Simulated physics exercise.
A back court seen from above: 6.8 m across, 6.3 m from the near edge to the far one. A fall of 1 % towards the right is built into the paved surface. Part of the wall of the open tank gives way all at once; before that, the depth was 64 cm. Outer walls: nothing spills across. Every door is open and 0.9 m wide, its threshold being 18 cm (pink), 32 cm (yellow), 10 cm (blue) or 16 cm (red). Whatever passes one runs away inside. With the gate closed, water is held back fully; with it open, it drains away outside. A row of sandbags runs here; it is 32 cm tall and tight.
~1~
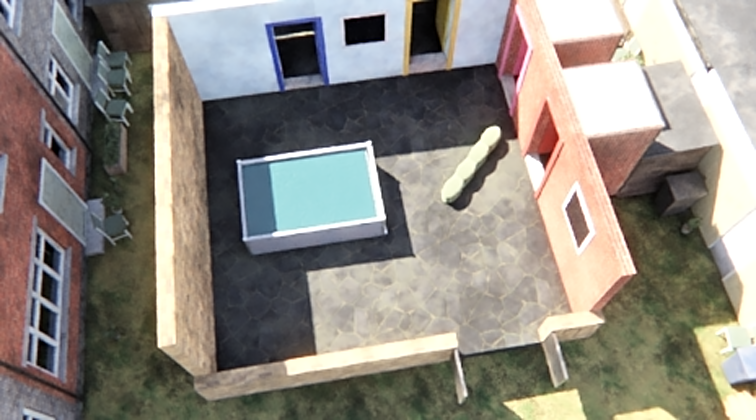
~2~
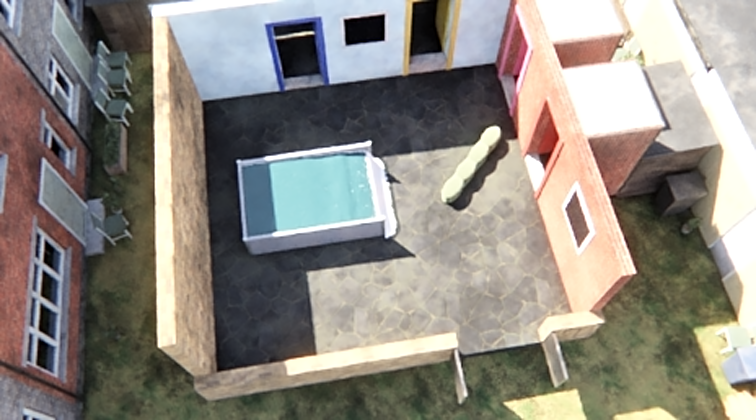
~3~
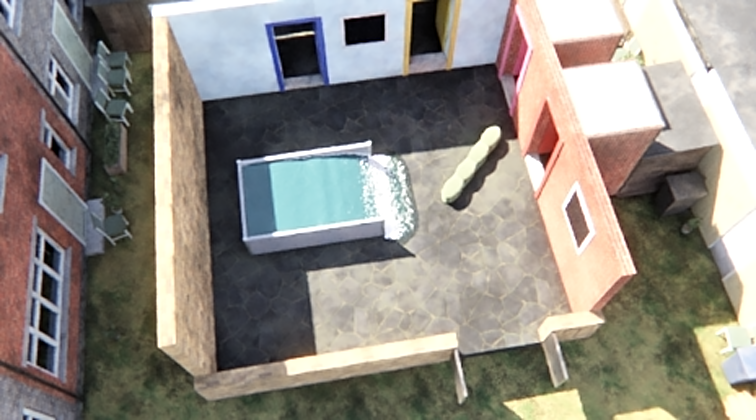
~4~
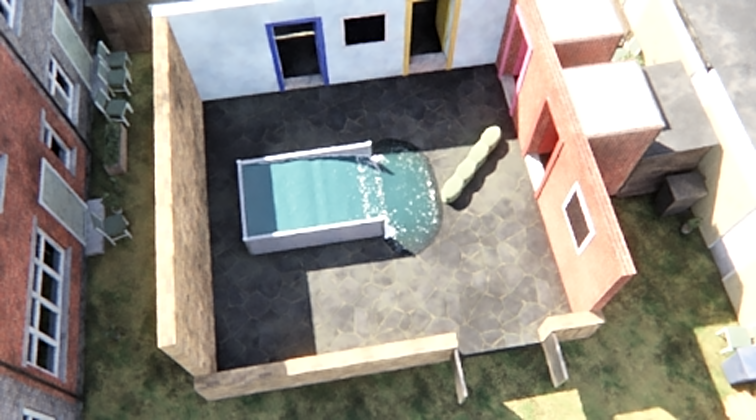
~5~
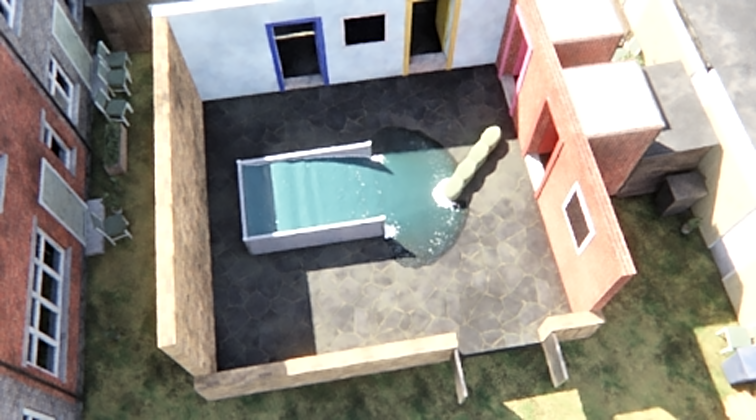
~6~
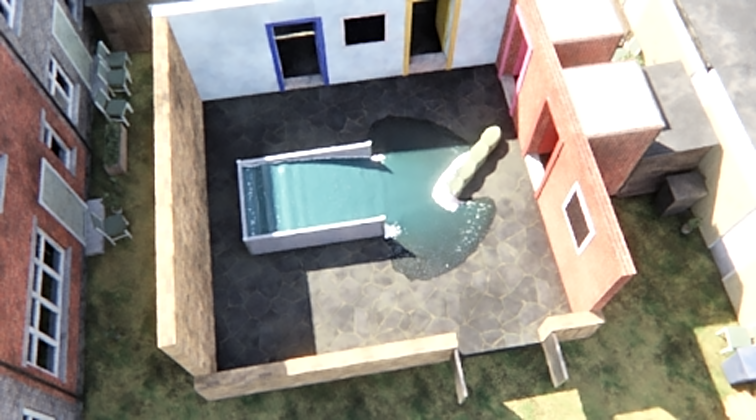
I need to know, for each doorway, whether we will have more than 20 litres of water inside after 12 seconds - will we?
Here is how it goes: The pink door, yes, more than that; the yellow door, no, not that much; the blue door, no, not that much; the red door, no, not that much.
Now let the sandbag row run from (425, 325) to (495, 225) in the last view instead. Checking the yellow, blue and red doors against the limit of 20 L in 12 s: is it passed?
Result: Yellow door inside the limit; blue door inside the limit; red door beyond the limit.
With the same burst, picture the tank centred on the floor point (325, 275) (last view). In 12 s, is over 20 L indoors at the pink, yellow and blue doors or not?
Pink gets no more than that, yellow gets no more than that, blue gets no more than that.
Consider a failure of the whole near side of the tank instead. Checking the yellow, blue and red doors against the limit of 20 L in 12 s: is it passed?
Against that limit: Yellow not over, blue below, red below.
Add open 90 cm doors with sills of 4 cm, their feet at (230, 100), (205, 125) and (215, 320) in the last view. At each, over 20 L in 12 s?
Check each in turn: The first succeeds, the second succeeds, the third fails.
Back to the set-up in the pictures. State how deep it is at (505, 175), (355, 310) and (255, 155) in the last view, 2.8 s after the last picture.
Depth readings in turn - 5, 0, 0 cm.
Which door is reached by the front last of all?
I'd say the blue one.
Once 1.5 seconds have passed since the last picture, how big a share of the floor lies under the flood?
Wet share: About 40 %.
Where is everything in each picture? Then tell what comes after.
In the first frame, the open tank at (310, 192) is whole and still, 64 cm deep.
In the second frame, water pours out at (375, 191) and has run 0.9 m, to (388, 237); typically 8 cm deep outside, 64 cm at the open tank's back.
In the third frame, water pours out at (375, 193) and has run 1.1 m, to (406, 237); typically 12 cm deep outside, 64 cm at the open tank's back.
In the fourth frame, the front is at (425, 243), 1.4 m from the gap at (375, 193); 2.7 m2 of floor is under water; 64 cm left at the back of the open tank.
In the fifth frame, the front is at (465, 210), 1.9 m from the gap at (375, 193); 4.1 m2 of floor is under water; 64 cm left at the back of the open tank.
In the sixth frame, water pours out at (375, 193) and has run 2.4 m, to (491, 211); typically 6 cm deep outside, 60 cm at the open tank's back.
Then, 0.7 s after the last picture water covers 30 % of the floor and is deepest (38 cm) near (442, 189); pink door 4 cm at the sill, 0 L in, yellow door not reached, blue door not reached, red door not reached.
Then, 1.5 s after the last picture water covers 40 % of the floor and is deepest (47 cm) near (491, 64); pink door 22 cm at the sill, 7 L in, yellow door 5 cm at the sill, 0 L in, blue door not reached, red door 7 cm at the sill, 0 L in.
Then, 2.8 s after the last picture water covers 45 % of the floor and is deepest (33 cm) near (492, 70); pink door 31 cm at the sill, 75 L in, yellow door 21 cm at the sill, 0 L in, blue door not reached, red door 7 cm at the sill, 0 L in.
Then, 6.3 s after the last picture water covers 80 % of the floor and is deepest (16 cm) near (570, 324); pink door 13 cm at the sill, 135 L in, yellow door 11 cm at the sill, 0 L in, blue door 4 cm at the sill, 0 L in, red door 8 cm at the sill, 4 L in.
Then, 11.3 s after the last picture water covers 95 % of the floor and is deepest (10 cm) near (287, 370); pink door 8 cm at the sill, 135 L in, yellow door 7 cm at the sill, 0 L in, blue door 8 cm at the sill, 0 L in, red door 5 cm at the sill, 4 L in.
